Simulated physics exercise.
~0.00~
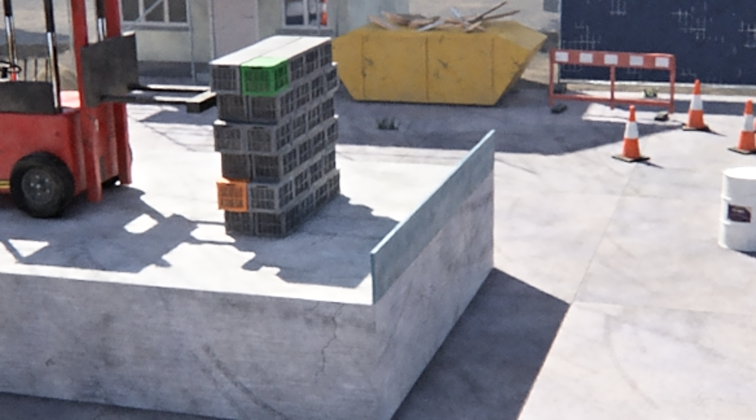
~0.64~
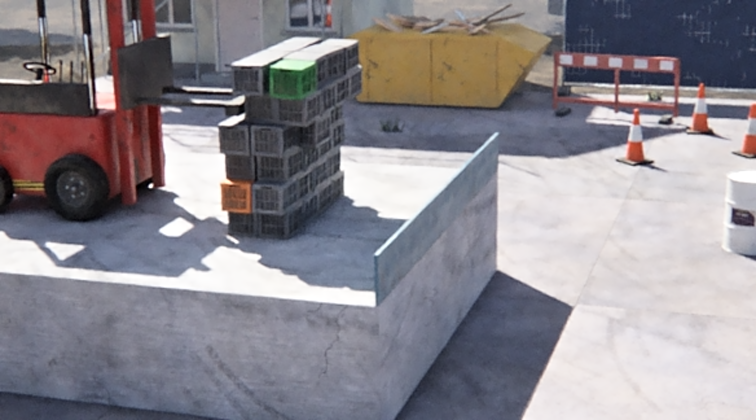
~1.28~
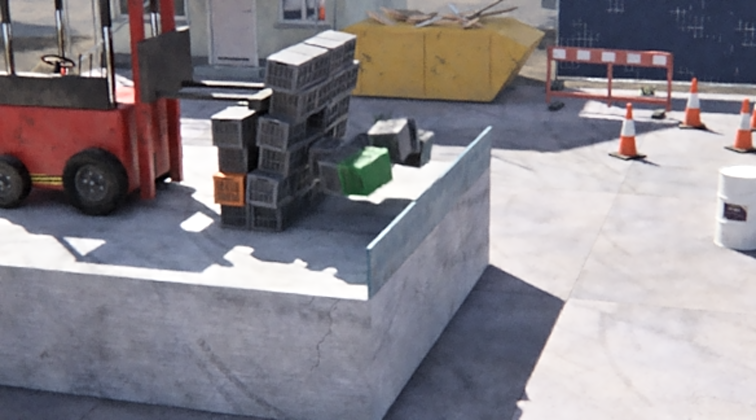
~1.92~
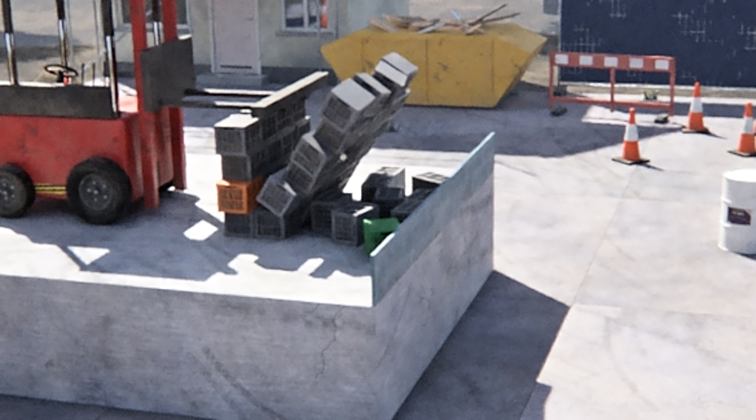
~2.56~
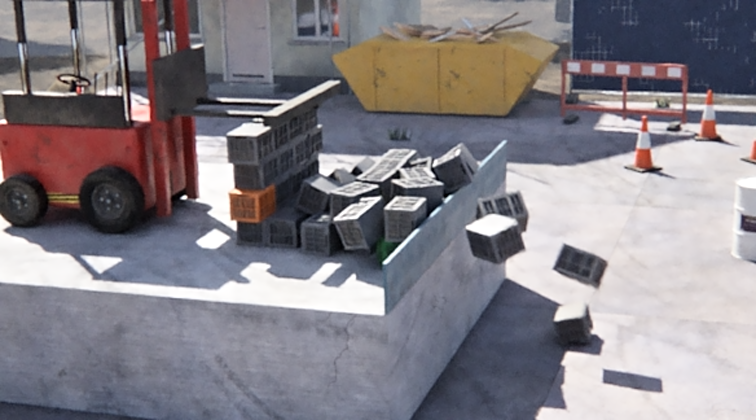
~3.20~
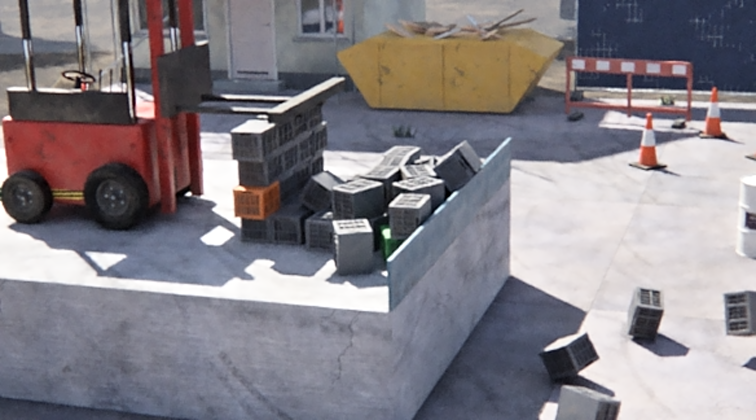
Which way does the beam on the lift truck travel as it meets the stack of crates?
The beam travels to the right, pushing into the upper part of the stack.
The clip opens on a raised concrete dock where a red lift truck stands beside a tall stack of grey crates, with one green crate near the top and one orange crate low down. The truck's beam pushes right into the upper part of the stack. The top rows lean away, and the green crate drops toward the low board at the edge. More crates topple after it and pile up against the board, while a few tumble over onto the ground below. At the end four crates lie off the dock, and the orange one has not moved.
